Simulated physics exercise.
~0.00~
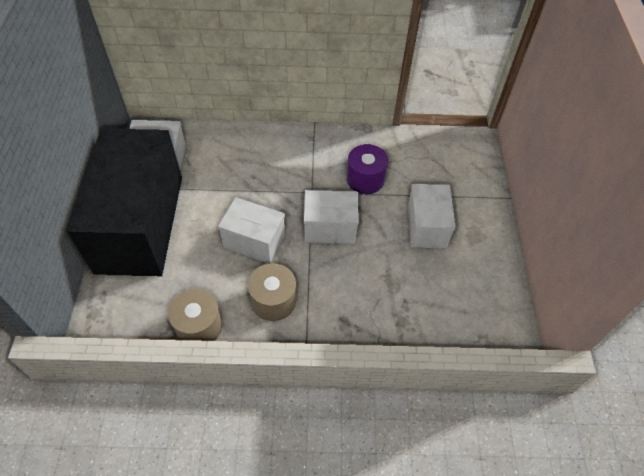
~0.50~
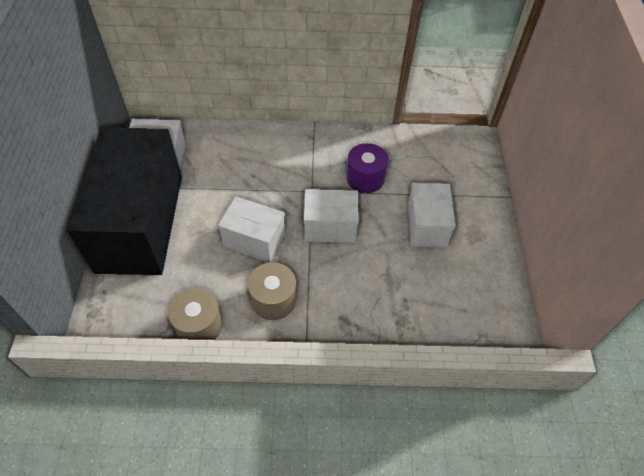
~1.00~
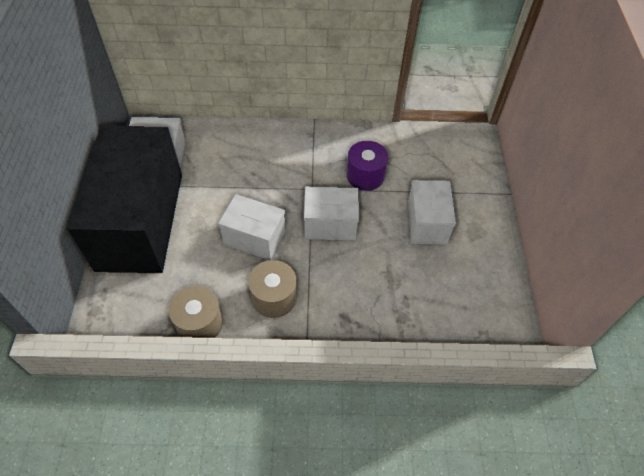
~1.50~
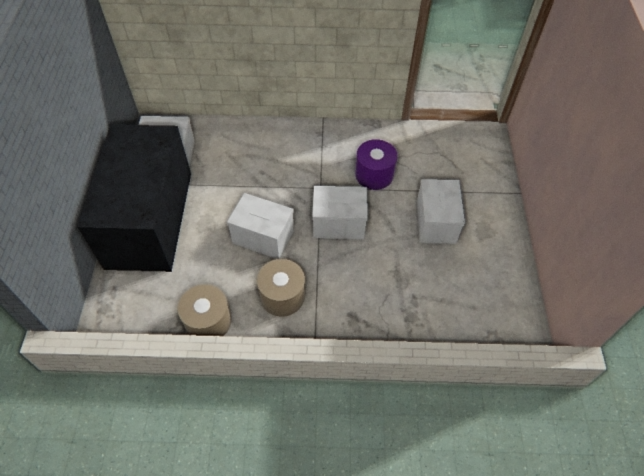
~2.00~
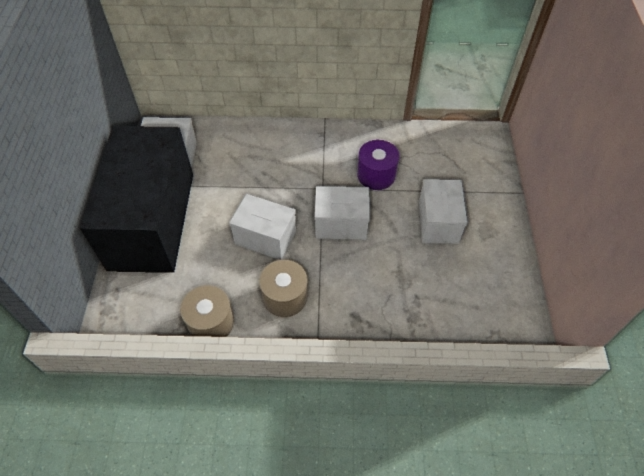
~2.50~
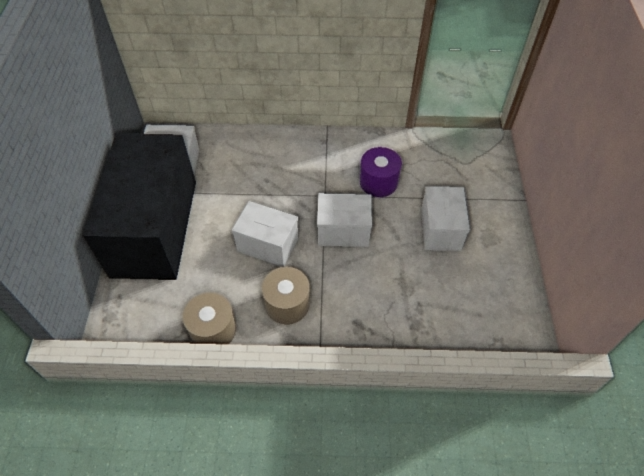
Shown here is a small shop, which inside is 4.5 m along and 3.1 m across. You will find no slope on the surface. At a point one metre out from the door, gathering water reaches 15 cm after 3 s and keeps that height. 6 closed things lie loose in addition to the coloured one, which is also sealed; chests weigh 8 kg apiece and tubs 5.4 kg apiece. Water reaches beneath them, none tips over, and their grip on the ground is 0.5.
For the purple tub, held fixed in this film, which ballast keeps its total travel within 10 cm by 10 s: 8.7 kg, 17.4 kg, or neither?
Most likely it will manage with the lighter mass.
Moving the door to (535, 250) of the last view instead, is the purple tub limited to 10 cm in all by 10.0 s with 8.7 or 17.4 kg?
That way, only the big mass suffices.
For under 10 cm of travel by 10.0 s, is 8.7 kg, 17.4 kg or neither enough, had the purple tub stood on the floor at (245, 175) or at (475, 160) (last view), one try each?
One by one: The small mass suffices; neither mass suffices.
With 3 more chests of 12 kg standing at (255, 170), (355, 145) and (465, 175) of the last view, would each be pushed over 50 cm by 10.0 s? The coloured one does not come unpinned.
Spot one stays inside, spot two stays inside, spot three crosses the limit.
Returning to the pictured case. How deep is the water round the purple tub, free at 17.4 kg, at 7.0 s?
Something like 3 centimetres.
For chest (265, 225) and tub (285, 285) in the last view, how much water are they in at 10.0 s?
About 3 and 3 cm.
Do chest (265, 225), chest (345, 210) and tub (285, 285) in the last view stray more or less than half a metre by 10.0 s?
Below, below, beyond.
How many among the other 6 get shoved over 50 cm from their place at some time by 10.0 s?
Count: 3.
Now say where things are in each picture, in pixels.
The purple tub at (368, 159), on the bottom; water covers 0.0 m2; 0 of 7 have shifted, in the first frame.
The purple tub at (368, 158) rests on the ground; water covers 0.0 m2; 0 of 7 have shifted, in the second frame.
The purple tub at (368, 156) rests on the ground; 0.0 m2 under water; 0 of 7 have shifted, in the third frame.
The purple tub at (377, 154) rests on the ground; water covers 0.0 m2; 0 of 7 have shifted, in the fourth frame.
The purple tub at (379, 155) rests on the ground; water covers 0.0 m2; 0 of 7 have shifted, in the fifth frame.
The purple tub at (381, 162) rests on the ground; 0.4 m2 under water; 0 of 7 have shifted, in the sixth frame.
After 3.5 s the purple tub would be 0 cm from its start with 8.7 kg and 0 cm from its start with 17.4 kg; 0 cm of water round it then.
After 4.5 s the purple tub would be 0 cm from its start with 8.7 kg and 0 cm from its start with 17.4 kg; 3 cm of water round it then.
After 7.0 s the purple tub would be 0 cm from its start with 8.7 kg and 0 cm from its start with 17.4 kg; 3 cm of water round it then.
After 10.0 s the purple tub would be 0 cm from its start with 8.7 kg and 0 cm from its start with 17.4 kg; 3 cm of water round it then.
